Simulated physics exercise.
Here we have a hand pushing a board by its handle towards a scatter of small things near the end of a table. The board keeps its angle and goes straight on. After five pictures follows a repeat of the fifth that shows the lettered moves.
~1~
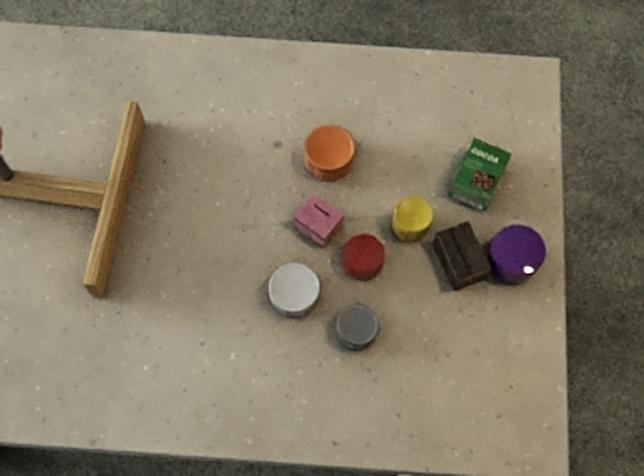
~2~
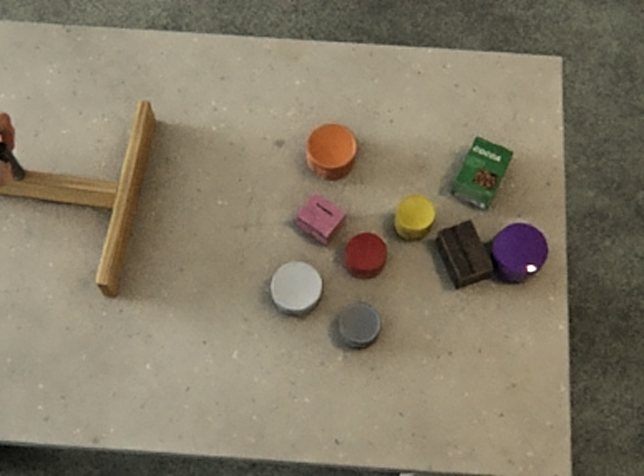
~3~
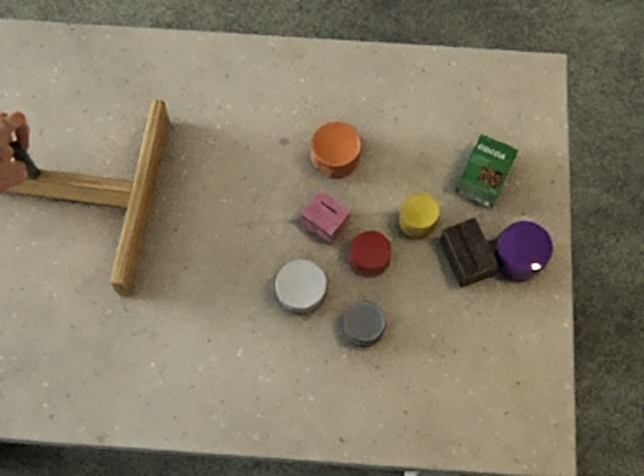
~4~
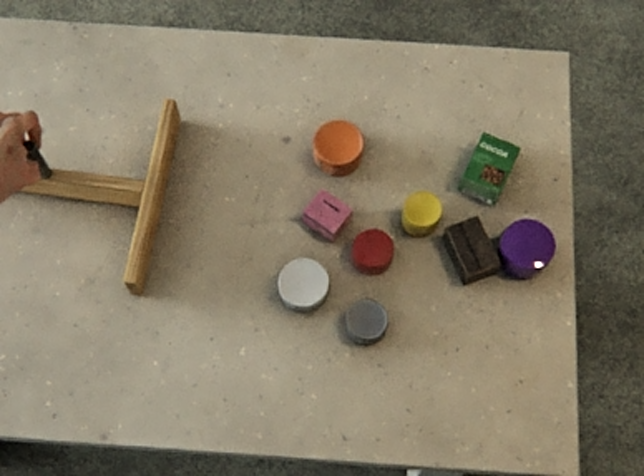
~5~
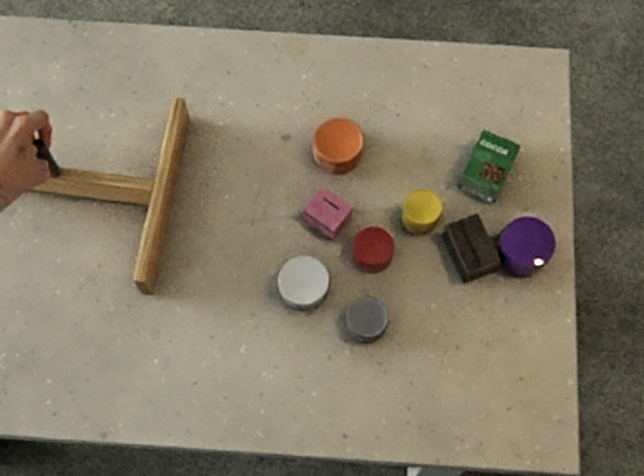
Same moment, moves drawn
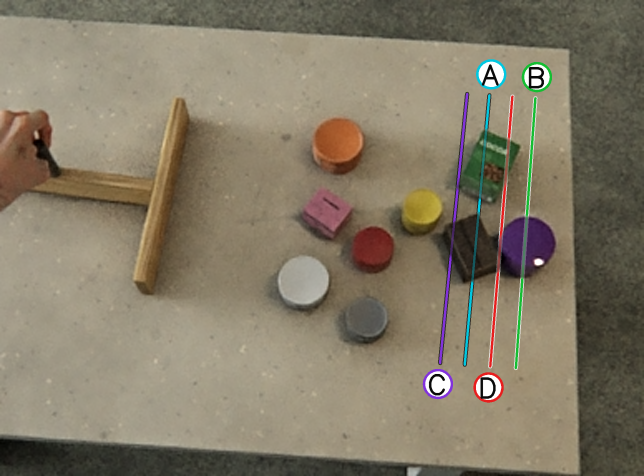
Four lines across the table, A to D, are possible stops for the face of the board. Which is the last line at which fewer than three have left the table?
No farther than D.
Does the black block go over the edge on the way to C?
No.
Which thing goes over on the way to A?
It is the purple pot.
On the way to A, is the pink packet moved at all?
Yes.
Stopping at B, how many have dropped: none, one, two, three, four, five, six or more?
In all, four.
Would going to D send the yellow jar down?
No.
On the copy, A at (478, 223); B at (526, 226); C at (454, 222); D at (502, 225).
On D. First, board (283, 194); purple pot (525, 247); green packet (489, 166).
Then, board (406, 201); black block (483, 258); yellow jar (469, 214).
Finally, board (504, 207); purple pot over the edge; green packet over the edge; two fallen.
By contrast, A is within the limit but short; B drops four; C is within the limit but short.
